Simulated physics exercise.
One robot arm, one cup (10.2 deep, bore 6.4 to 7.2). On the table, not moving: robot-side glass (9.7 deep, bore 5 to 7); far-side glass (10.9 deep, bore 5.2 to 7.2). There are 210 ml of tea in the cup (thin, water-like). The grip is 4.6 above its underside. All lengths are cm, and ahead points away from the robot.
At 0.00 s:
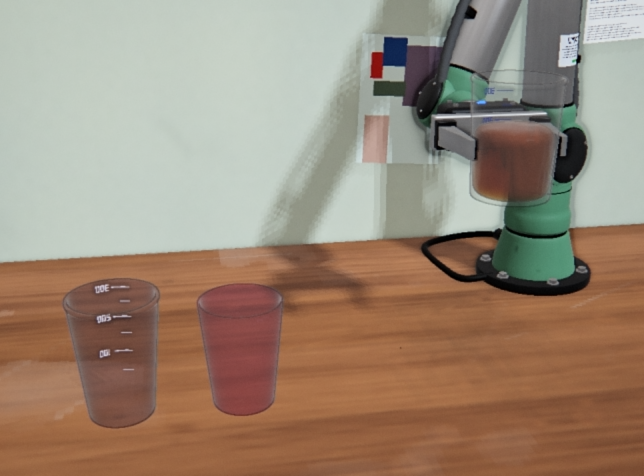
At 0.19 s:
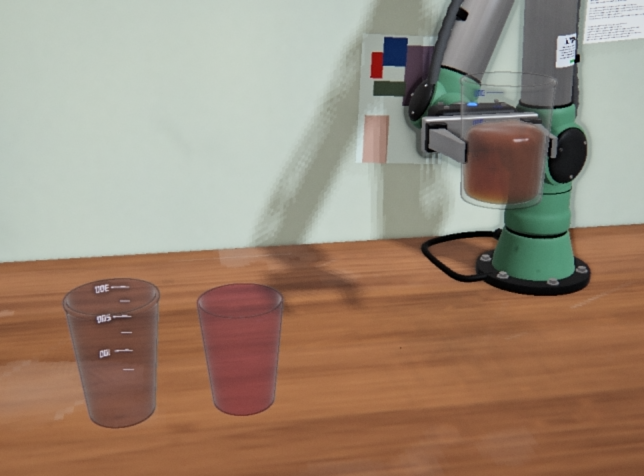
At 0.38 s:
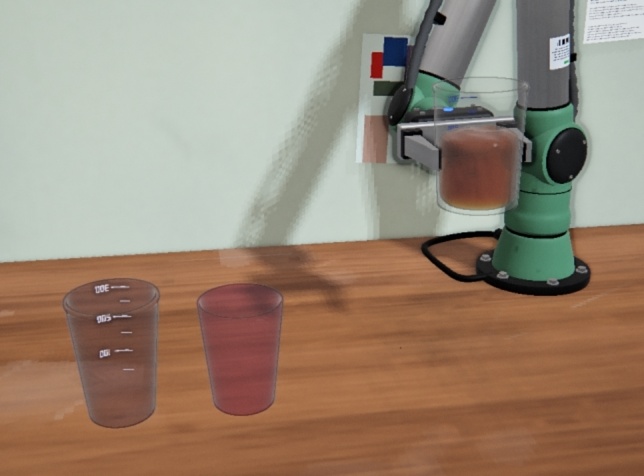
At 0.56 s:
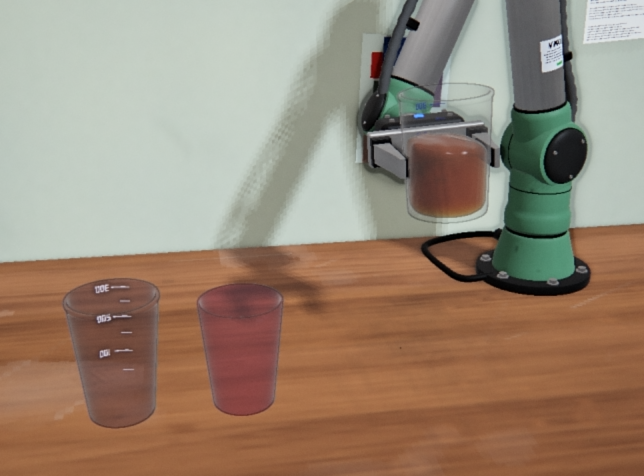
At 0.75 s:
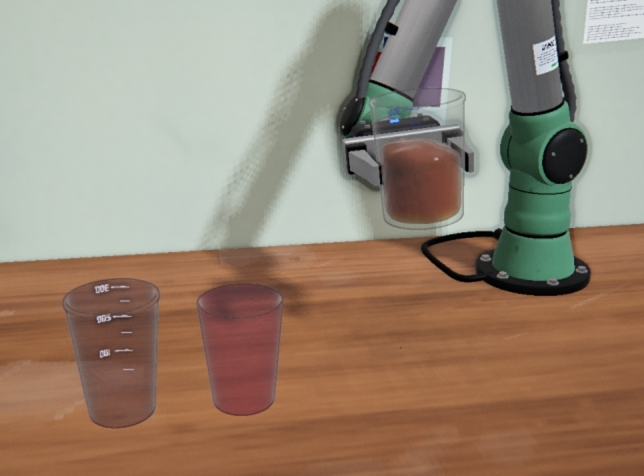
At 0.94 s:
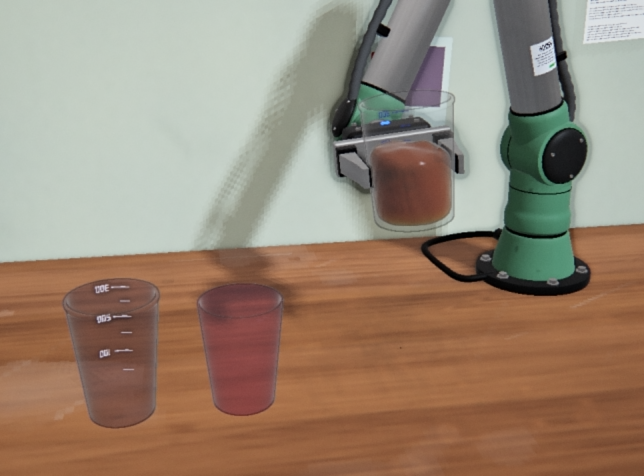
Above a wooden table, a robot arm carries a cup of reddish-brown tea left, tilting it slightly.
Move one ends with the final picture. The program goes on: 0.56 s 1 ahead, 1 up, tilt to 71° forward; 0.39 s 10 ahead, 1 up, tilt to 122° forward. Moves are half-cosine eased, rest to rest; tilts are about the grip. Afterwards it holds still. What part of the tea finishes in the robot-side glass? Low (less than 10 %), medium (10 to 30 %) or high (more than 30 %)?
In the robot-side glass the share is medium, 10 to 30 %.
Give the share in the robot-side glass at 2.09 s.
Near 16 %.
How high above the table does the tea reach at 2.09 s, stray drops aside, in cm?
Up to some 6 cm.
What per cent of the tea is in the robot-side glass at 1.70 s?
Some 14 per cent.
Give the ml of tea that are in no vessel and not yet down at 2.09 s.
About 5 ml.
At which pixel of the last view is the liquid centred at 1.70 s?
Around (324, 198).
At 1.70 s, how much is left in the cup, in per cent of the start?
Some 80 per cent.
By 1.32 s, tilted 56° forward, liquid up to 24 above the table; 205 ml in the cup.
By 1.70 s, tilted 98° forward, liquid up to 24 above the table; 170 ml in the cup, 30 ml in the robot-side glass, 5 ml in the air or running down outside.
By 2.09 s, tilted 122° forward, liquid up to 13 above the table; 145 ml on the table or floor, 35 ml in the robot-side glass, 20 ml in the far-side glass, 5 ml in the air or running down outside.
By 2.89 s, tilted 122° forward, liquid up to 2 above the table; 150 ml on the table or floor, 35 ml in the robot-side glass, 20 ml in the far-side glass.
Final state, 150 ml on the table or floor, 35 ml in the robot-side glass, 20 ml in the far-side glass. That is 17 % in the robot-side glass.
